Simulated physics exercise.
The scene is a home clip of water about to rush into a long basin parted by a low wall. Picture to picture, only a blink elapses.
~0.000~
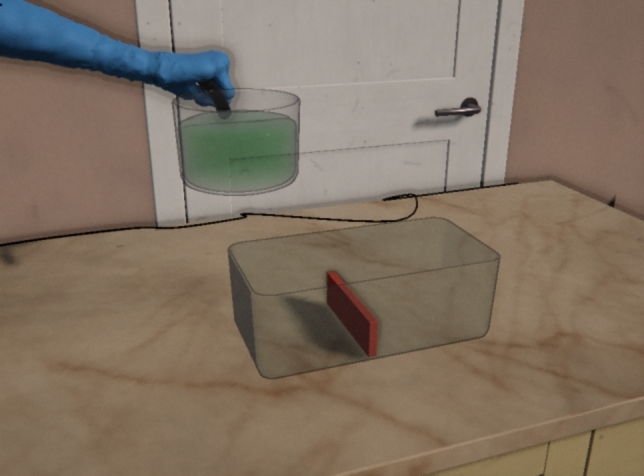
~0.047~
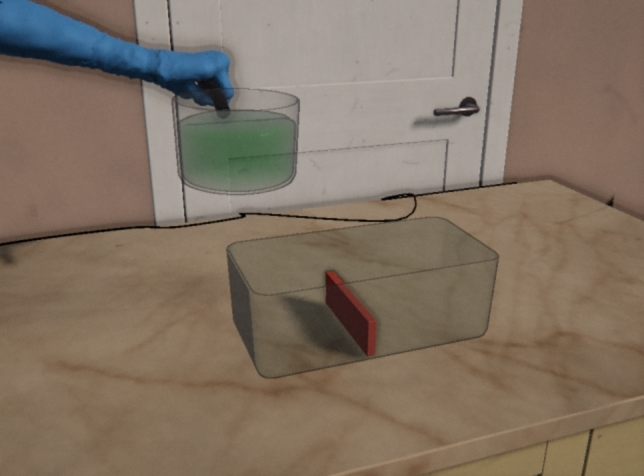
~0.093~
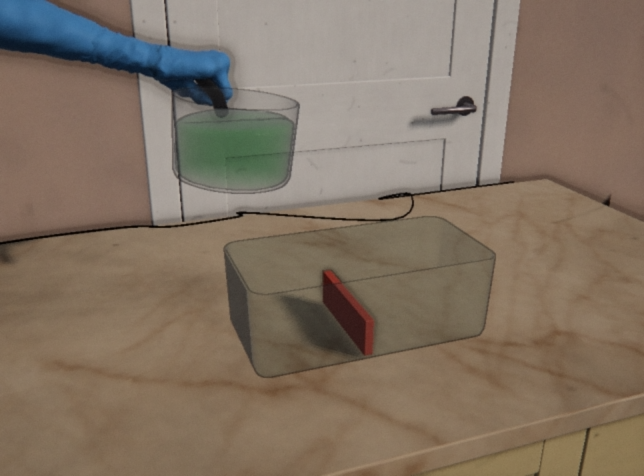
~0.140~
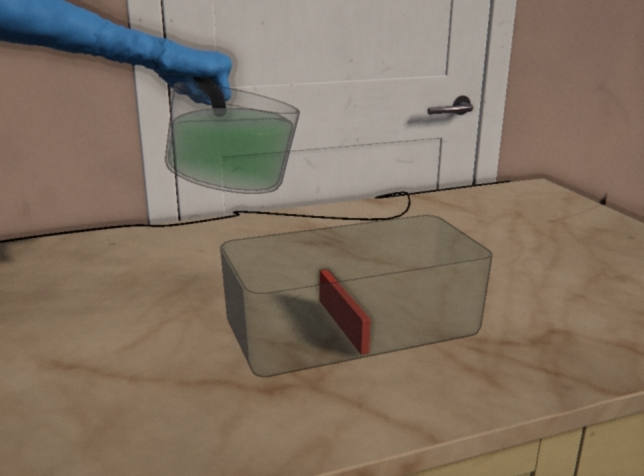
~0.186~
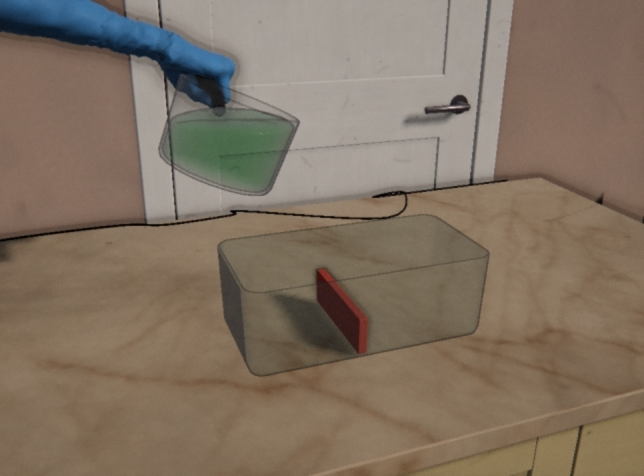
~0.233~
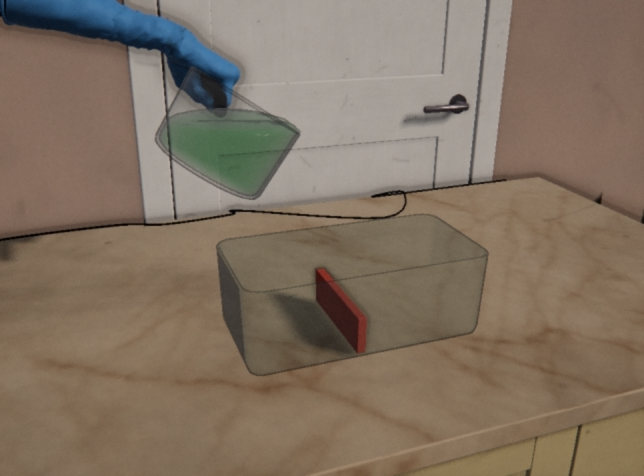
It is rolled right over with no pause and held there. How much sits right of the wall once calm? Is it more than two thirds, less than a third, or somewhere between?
The share right of the wall does reach a third but does not go past two thirds.
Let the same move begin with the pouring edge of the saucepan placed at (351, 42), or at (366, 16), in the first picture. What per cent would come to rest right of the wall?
In order, some 85 and 85 percent.
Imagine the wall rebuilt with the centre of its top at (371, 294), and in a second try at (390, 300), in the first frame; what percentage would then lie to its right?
About 5 % for the first and about 15 % for the second.
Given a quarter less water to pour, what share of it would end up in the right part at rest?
Close to 25 per cent.
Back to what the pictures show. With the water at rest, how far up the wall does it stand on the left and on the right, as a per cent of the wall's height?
On the left 40 %, on the right 30 %.
A moment on, the saucepan is tipped on its side and 48 per cent is still to pour, 4 is left of the wall and 7 right of it.
Next, the saucepan is tipped on its side and 17 per cent is still to pour, 25 is left of the wall and 44 right of it.
Then the saucepan is tipped on its side and 6 per cent is still to pour, 37 is left of the wall and 50 right of it.
Later the saucepan is tipped on its side and 2 per cent is still to pour, 45 is left of the wall and 50 right of it.
Finally, 48 per cent lies left of the wall, 50 right of it and 1 outside.
